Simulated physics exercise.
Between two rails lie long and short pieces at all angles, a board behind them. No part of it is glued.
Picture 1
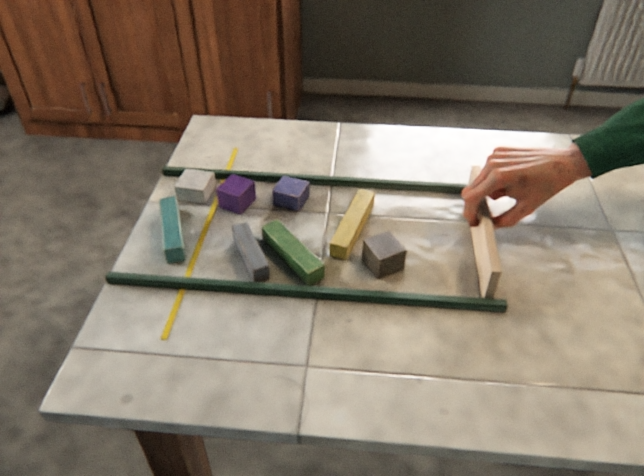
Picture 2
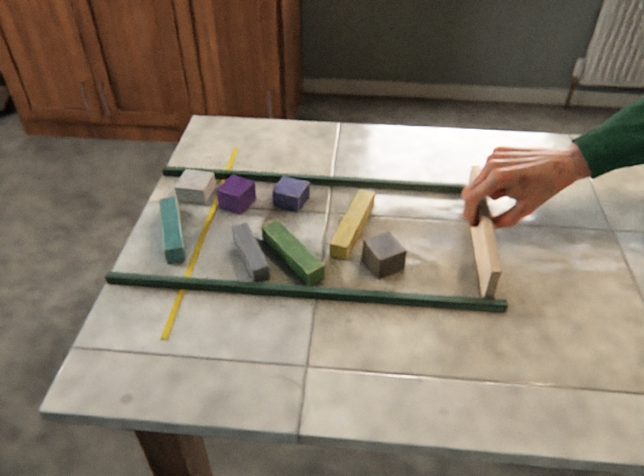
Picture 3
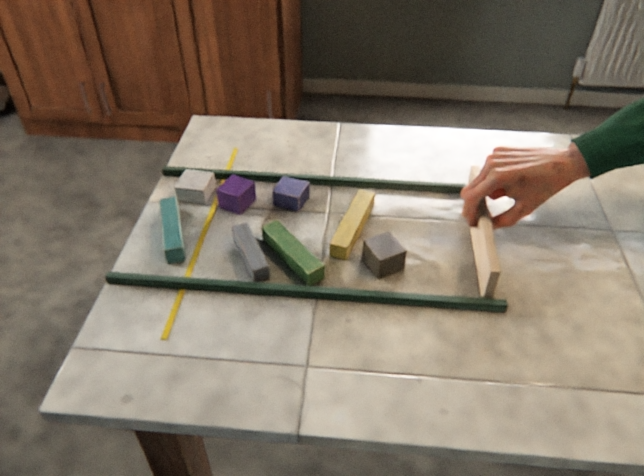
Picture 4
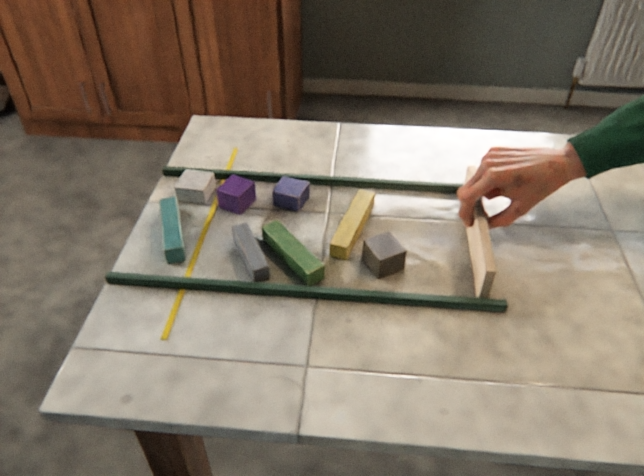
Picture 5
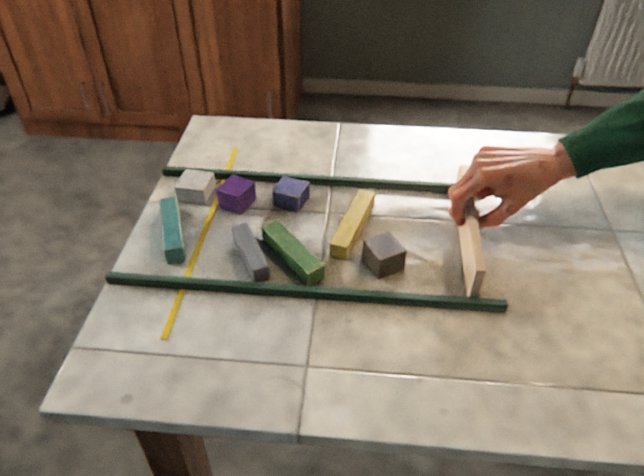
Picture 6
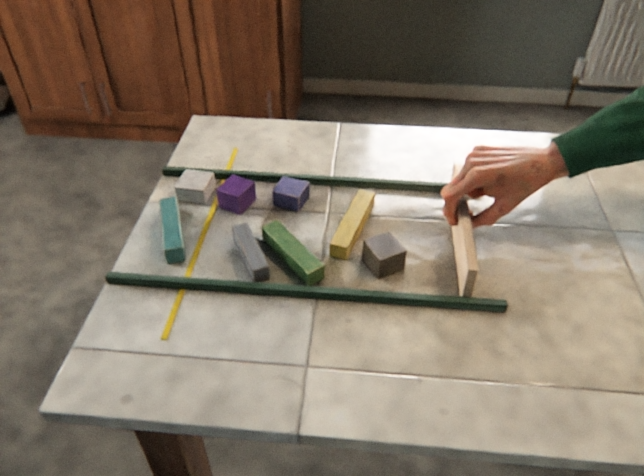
A wooden board, gripped by a hand in a green sleeve, sat still at first and then slid slightly left between two green rails, while the scattered colored blocks and the yellow tape stayed put.
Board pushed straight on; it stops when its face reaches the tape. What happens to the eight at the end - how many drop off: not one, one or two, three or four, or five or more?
The push clears one or two off the end, I'd bet.
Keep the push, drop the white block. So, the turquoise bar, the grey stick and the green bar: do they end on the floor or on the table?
Well, the turquoise bar topples off, the grey stick is left in place and the green bar is left in place.
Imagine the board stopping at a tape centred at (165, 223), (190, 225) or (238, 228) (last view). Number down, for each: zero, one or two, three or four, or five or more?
Per place, in order: 5 or more; either three or four; none.
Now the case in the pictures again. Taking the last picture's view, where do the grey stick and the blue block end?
First (128, 249), then (189, 181).
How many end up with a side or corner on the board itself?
My count gives 2.
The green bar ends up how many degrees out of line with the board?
I'd estimate about 40 degrees.
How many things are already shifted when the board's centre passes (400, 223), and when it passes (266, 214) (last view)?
1 and 8.
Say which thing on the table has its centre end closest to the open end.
It's the white block.
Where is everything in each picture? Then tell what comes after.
The first frame shows turquoise bar (172, 228); white block (196, 186); purple block (237, 194); board (481, 228); tape (207, 226).
The second frame shows white block (196, 186); black block (384, 255).
The third frame shows purple block (237, 194); blue block (291, 194).
The fourth frame shows turquoise bar (172, 229); green bar (292, 252).
The fifth frame shows white block (196, 186); yellow bar (353, 223).
The sixth frame shows turquoise bar (172, 229); white block (196, 186); purple block (237, 194); board (461, 227); tape (207, 226).
Soon after, none off yet; turquoise bar at rest near (172, 229); white block at rest near (196, 186); purple block at rest near (237, 194).
In the end, the number that fall off is one or two; gone, turquoise bar.
